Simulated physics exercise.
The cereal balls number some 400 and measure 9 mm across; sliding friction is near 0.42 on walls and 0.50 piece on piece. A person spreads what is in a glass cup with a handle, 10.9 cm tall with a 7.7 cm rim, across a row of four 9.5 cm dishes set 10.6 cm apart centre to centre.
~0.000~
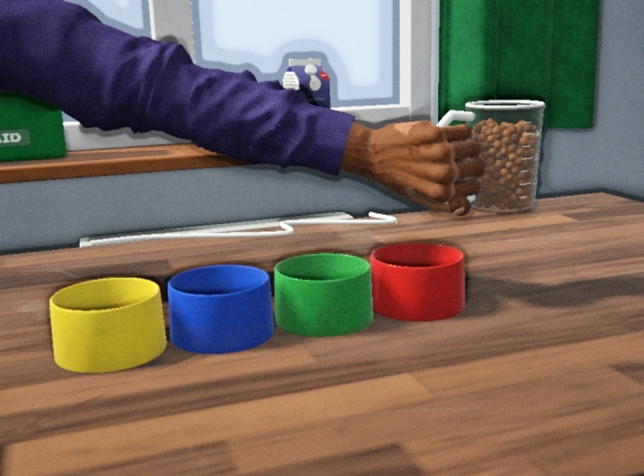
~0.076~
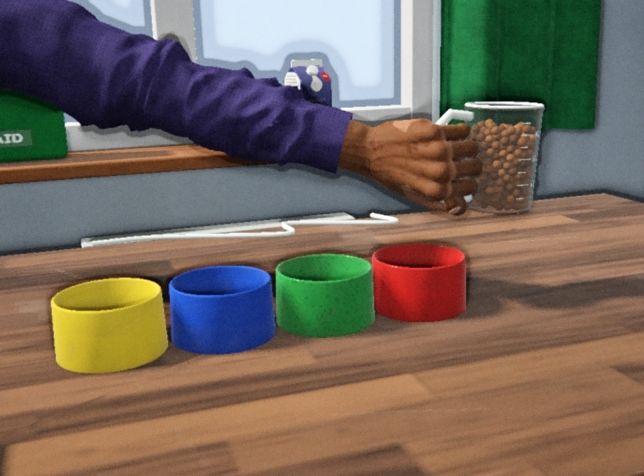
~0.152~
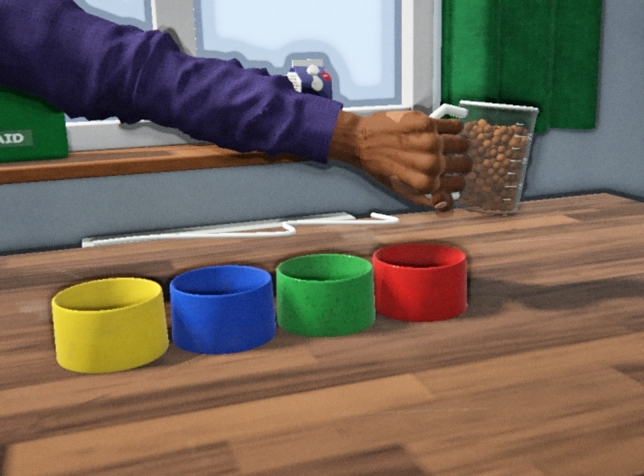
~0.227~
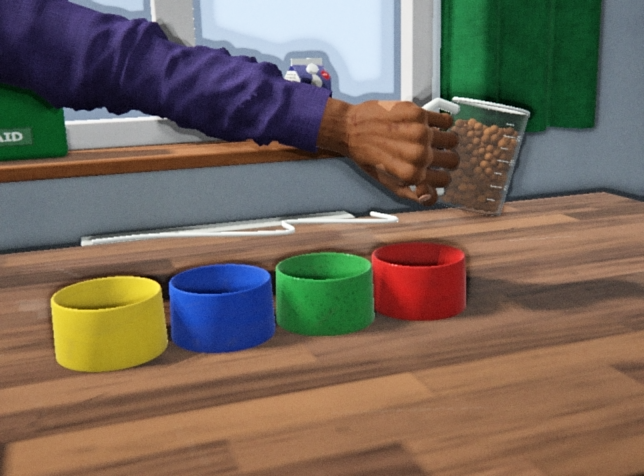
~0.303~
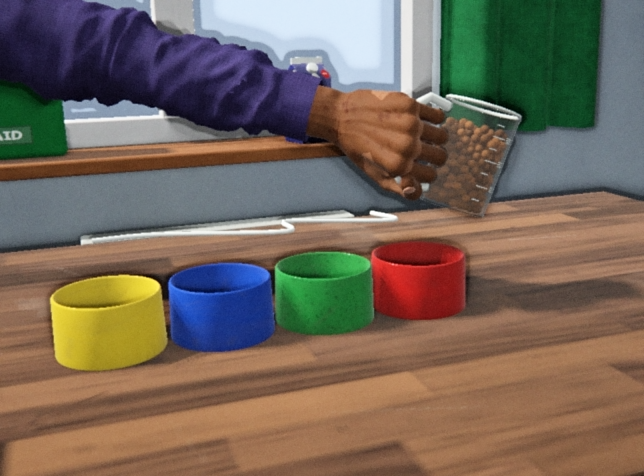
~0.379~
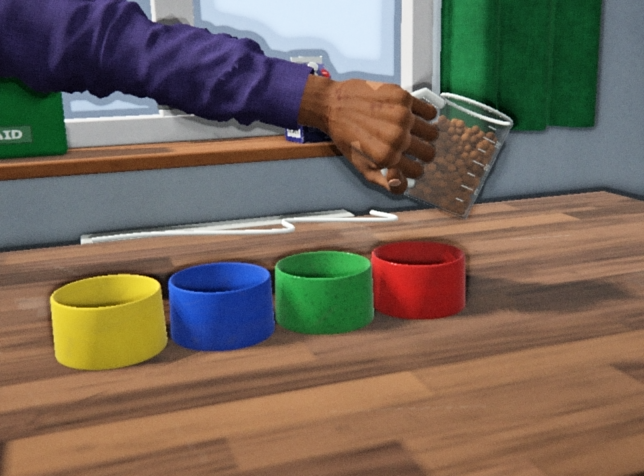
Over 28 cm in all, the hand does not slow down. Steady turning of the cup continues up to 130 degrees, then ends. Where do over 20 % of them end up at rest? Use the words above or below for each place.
Red: Below; blue: Below; green: Above; yellow: Below; counter: Below.
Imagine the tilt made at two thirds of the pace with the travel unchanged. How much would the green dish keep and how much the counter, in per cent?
Green 100; counter 0.
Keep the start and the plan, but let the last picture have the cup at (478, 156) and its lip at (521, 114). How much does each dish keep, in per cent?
In the end red holds 10, blue holds 0, green holds 80, yellow holds 0.
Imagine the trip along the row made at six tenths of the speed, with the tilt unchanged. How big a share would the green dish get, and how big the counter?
Shares - green 0, counter 10.
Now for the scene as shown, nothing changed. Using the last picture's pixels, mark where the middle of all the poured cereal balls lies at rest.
Centre at rest, approx.: (322, 287) px.
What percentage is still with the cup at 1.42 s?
Roughly 90 per cent, I'd say.
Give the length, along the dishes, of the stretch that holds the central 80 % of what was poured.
Some 6 centimetres.
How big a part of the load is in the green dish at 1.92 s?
By that moment it's near 95 percent.
After 1.00 s, tilt 74 degrees; cup holds 100 %.
After 1.42 s, tilt 107 degrees; cup holds 90 %, green 10 %.
After 1.92 s, tilt 130 degrees; cup holds 0 %, green 95 %.
At rest (2.3 s), red 0 %, blue 0 %, green 95 %, yellow 0 %, counter 0 %.
